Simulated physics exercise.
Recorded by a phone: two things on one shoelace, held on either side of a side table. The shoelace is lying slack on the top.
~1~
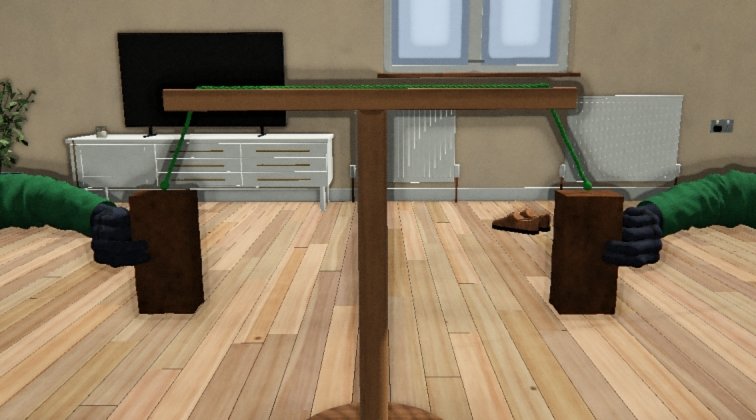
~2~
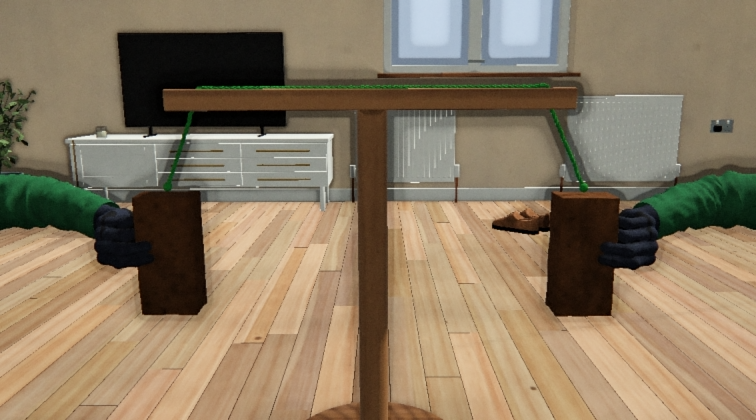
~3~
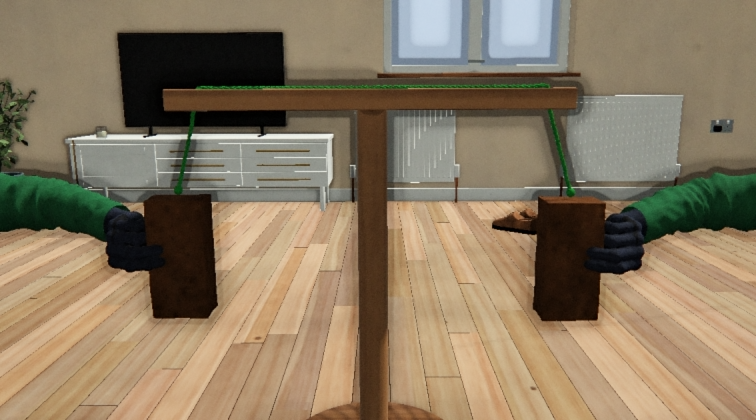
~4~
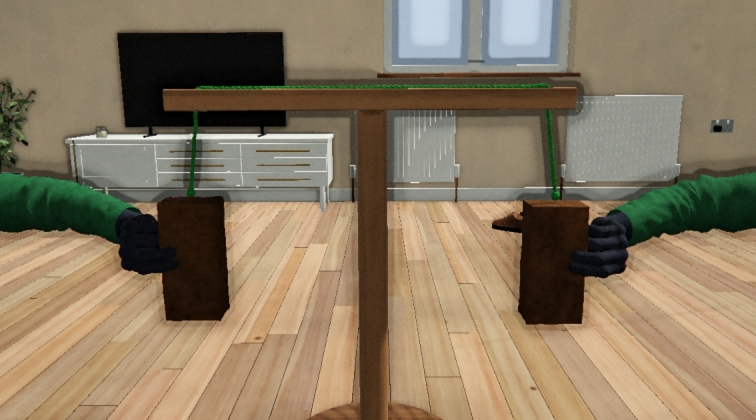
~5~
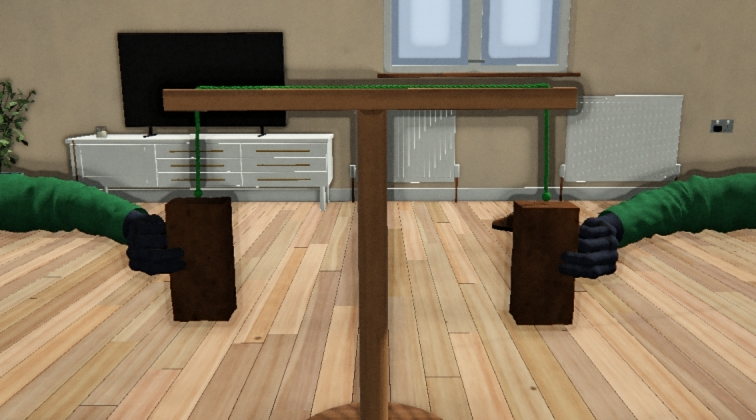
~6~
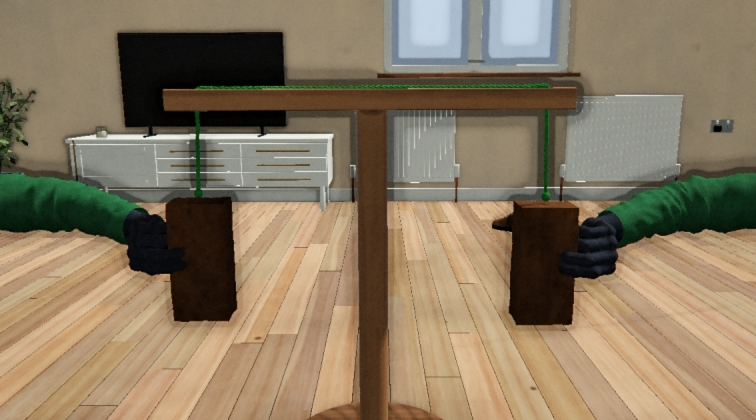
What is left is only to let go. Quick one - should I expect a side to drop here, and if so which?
No side drops.
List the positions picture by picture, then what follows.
Left brick (168, 251); right brick (585, 252); shoelace over the top (378, 88), in the first picture.
Left brick (171, 252); right brick (581, 254), in the second picture.
Left brick (182, 256); right brick (568, 258), in the third picture.
Left brick (194, 258); right brick (552, 261), in the fourth picture.
Left brick (202, 259); right brick (543, 263), in the fifth picture.
Left brick (202, 259); right brick (543, 263); shoelace over the top (378, 88), in the sixth picture.
Then, 0.56 s on from there, left brick still level near (210, 258); right brick still level near (535, 262).
Then, 1.22 s on from there, left brick still level near (203, 258); right brick still level near (542, 262).
In the end, left brick still level near (208, 258); right brick still level near (537, 262). The shoelace stays as it is.
